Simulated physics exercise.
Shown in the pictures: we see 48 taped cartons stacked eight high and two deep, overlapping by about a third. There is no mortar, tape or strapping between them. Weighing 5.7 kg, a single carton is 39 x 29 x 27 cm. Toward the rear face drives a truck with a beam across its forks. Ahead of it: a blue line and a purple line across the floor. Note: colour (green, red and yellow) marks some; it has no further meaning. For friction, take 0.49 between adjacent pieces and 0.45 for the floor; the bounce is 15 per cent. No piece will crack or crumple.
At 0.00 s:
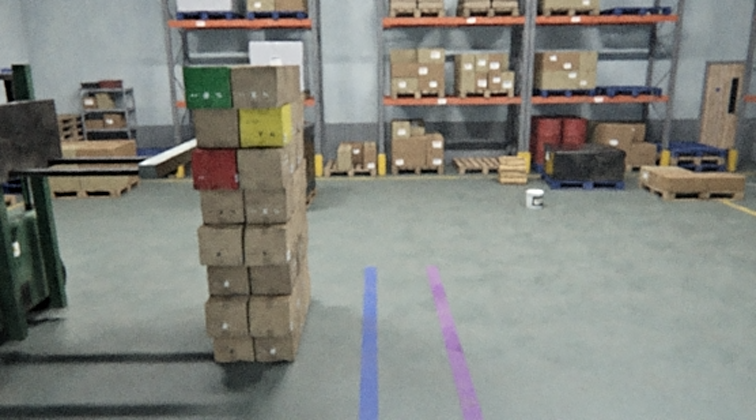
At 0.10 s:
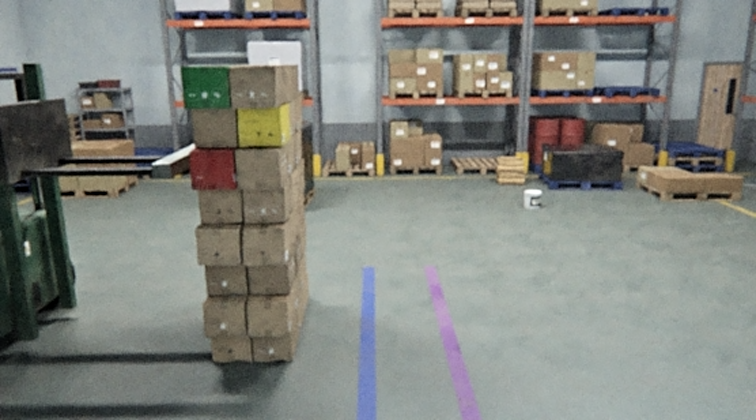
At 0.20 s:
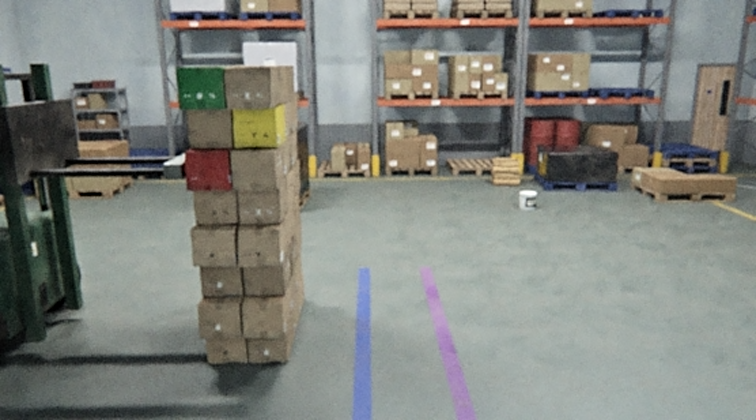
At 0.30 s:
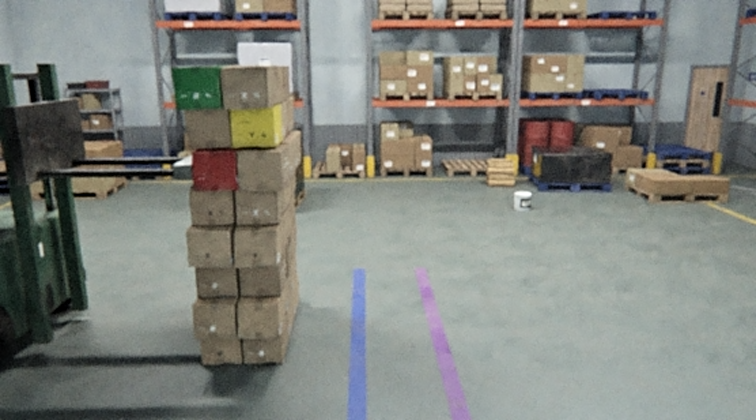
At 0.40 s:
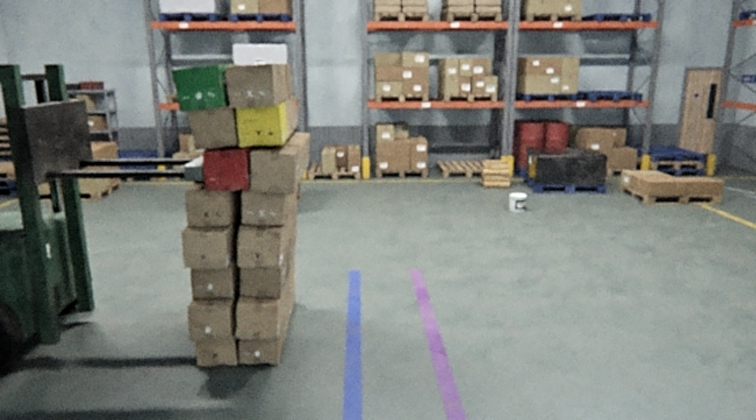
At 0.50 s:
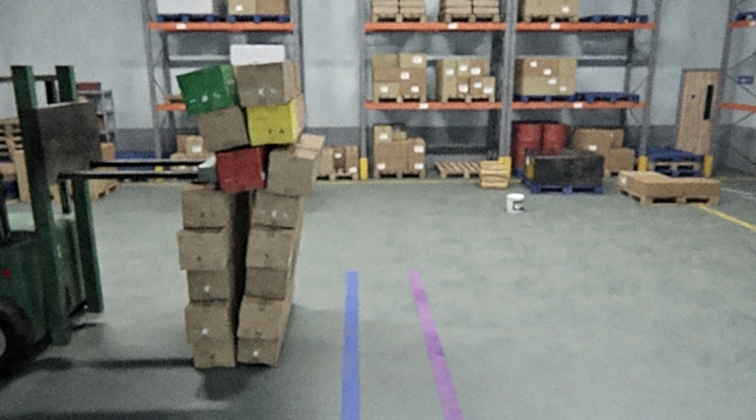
At the start, a tall stack of cartons stands still while a green forklift closes in from the left, its beam raised. The beam reaches the red carton and pushes it rightward, then the upper cartons shift and tilt, the green one tipping noticeably, as a gap opens between the columns below.
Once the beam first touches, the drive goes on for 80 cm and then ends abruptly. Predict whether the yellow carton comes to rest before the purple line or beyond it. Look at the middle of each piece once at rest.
It comes to rest beyond the line.
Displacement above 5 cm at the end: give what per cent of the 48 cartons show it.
I make it 70 per cent.
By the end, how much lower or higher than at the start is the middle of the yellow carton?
160 centimetres lower, roughly.
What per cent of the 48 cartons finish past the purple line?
I'd put it at about 25 percent.
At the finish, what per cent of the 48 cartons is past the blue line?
About 45 percent of them.
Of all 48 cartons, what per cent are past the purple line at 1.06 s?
By then 5 %.
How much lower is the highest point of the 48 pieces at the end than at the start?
About 30 cm.
After 0.72 s, none of the 48 cartons past the purple line, 33 disturbed; yellow carton 40 cm from its place; red carton 31° from how it stood.
After 1.06 s, 3 of the 48 cartons past the purple line; yellow carton 19° from how it stood, 70 cm lower; red carton on its side.
After 1.72 s, 14 of the 48 cartons past the purple line; yellow carton 61° from how it stood, 1.16 m lower; green carton on its side.
In the end (3.6 s), 13 of the 48 cartons past the purple line; yellow carton on its side; green carton on its side; red carton on its side. From the last view, middles, yellow carton near (524, 372), green carton near (304, 389).
